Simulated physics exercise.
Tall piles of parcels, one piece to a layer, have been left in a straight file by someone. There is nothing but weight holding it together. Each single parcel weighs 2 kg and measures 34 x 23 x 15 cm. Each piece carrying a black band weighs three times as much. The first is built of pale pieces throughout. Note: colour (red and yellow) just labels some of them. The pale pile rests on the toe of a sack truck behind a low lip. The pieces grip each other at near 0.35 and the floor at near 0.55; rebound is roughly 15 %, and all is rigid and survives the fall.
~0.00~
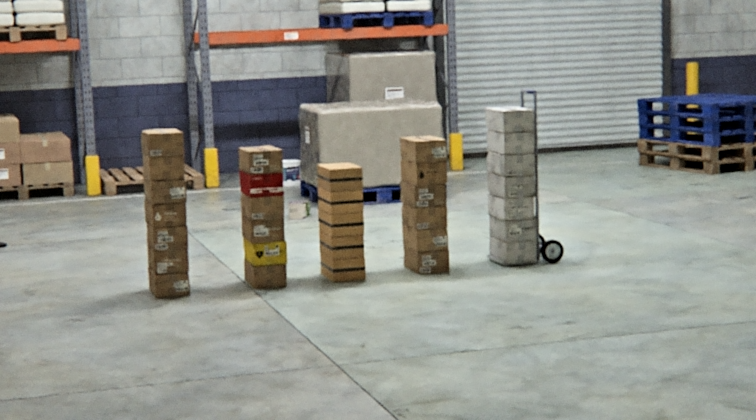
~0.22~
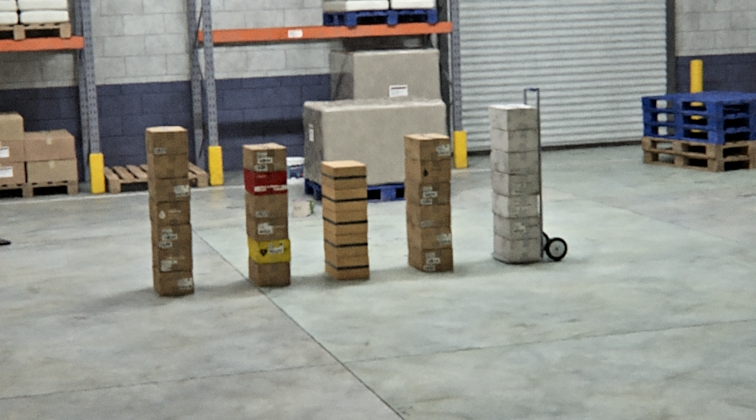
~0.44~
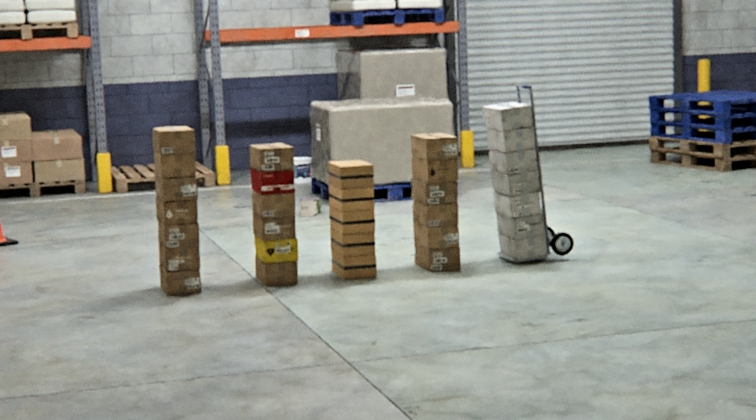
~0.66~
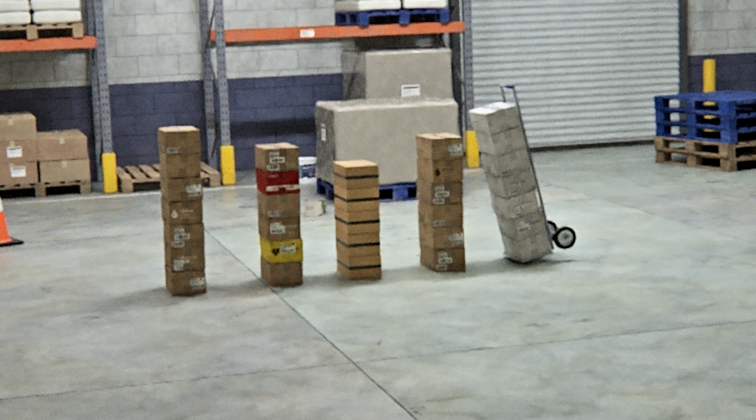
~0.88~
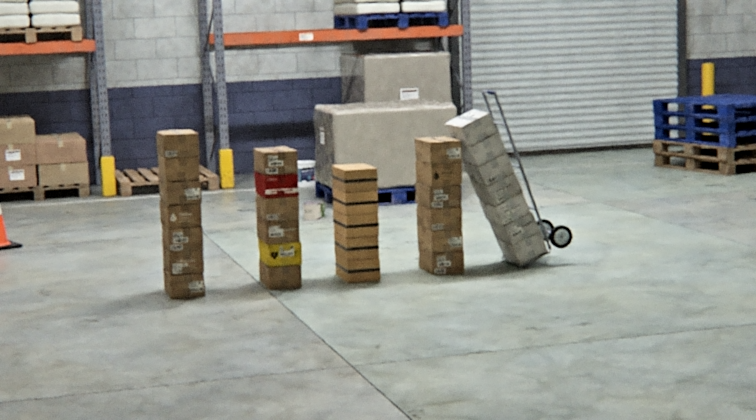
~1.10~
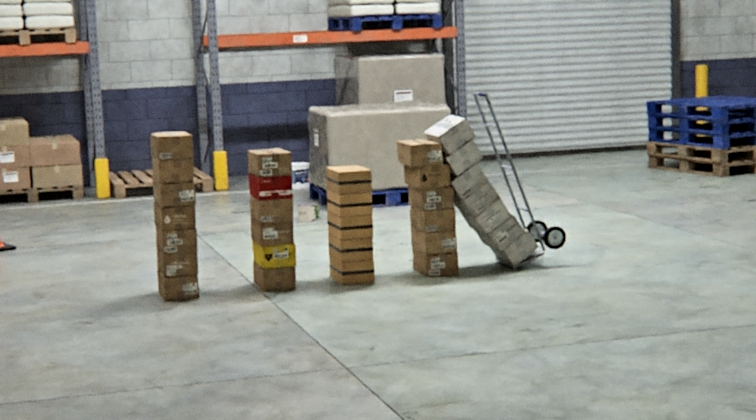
A stack of pale boxes on a hand truck tilts left in a warehouse, leaning away from the truck's frame until it presses against the nearest of four brown stacks standing in a row, whose top box shifts left.
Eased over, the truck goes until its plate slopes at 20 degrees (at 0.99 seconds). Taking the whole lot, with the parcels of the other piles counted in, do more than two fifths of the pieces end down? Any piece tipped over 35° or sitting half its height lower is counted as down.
Yes.
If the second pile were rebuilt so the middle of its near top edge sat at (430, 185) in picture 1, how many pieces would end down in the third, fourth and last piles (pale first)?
You'd get third 0, fourth 0 and last 0.
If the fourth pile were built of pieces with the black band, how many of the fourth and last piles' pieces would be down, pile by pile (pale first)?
Then fourth 0, last 0.
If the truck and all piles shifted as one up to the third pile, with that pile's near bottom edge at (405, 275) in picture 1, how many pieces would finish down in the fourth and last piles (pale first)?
That would give fourth 5, last 0.
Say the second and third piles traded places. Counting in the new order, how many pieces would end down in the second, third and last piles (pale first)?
Pile by pile, you'd see second at 0, third at 0 and last at 0 down.
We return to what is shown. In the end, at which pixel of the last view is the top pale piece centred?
Roughly at (380, 209).
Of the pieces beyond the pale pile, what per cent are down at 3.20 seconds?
60 per cent at that moment.
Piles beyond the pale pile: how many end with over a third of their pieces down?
The number of such piles is 4.
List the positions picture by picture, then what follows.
In the first picture (pixels give the middle of a visible side), truck frame (536, 126) 0° forward; yellow parcel (271, 254); red parcel (267, 185); none of the others has stirred.
In the second picture, truck frame (539, 124) 0° forward; red parcel (271, 183).
In the third picture, truck frame (534, 121) 6° forward, top of the pale pile leaning 6°; red parcel (278, 183); none of the others has stirred.
In the fourth picture, truck frame (521, 120) 13° forward, top of the pale pile leaning 13°; red parcel (283, 183); none of the others has stirred.
In the fifth picture, truck frame (506, 125) 19° forward, top of the pale pile leaning 23°; red parcel (282, 186); none of the others has stirred.
In the sixth picture, truck frame (498, 127) 20° forward, top of the pale pile leaning 31°; red parcel (276, 188); yellow parcel (280, 257); movement in 2 of them.
After 1.80 s, 7 of the pale pile down; none of the 24 other parcels down, 10 disturbed.
After 3.20 s, 7 of the pale pile down; 15 of the 24 other parcels down; yellow parcel 43° from how it stood, 10 cm lower; red parcel 13° from how it stood, 12 cm lower.
In the end (5.0 s), 7 of the pale pile down; 20 of the 24 other parcels down; red parcel upside down; yellow parcel 45° from how it stood, 9 cm lower. That is 83 per cent. From the last view, middles, red parcel near (120, 253), yellow parcel near (224, 271).
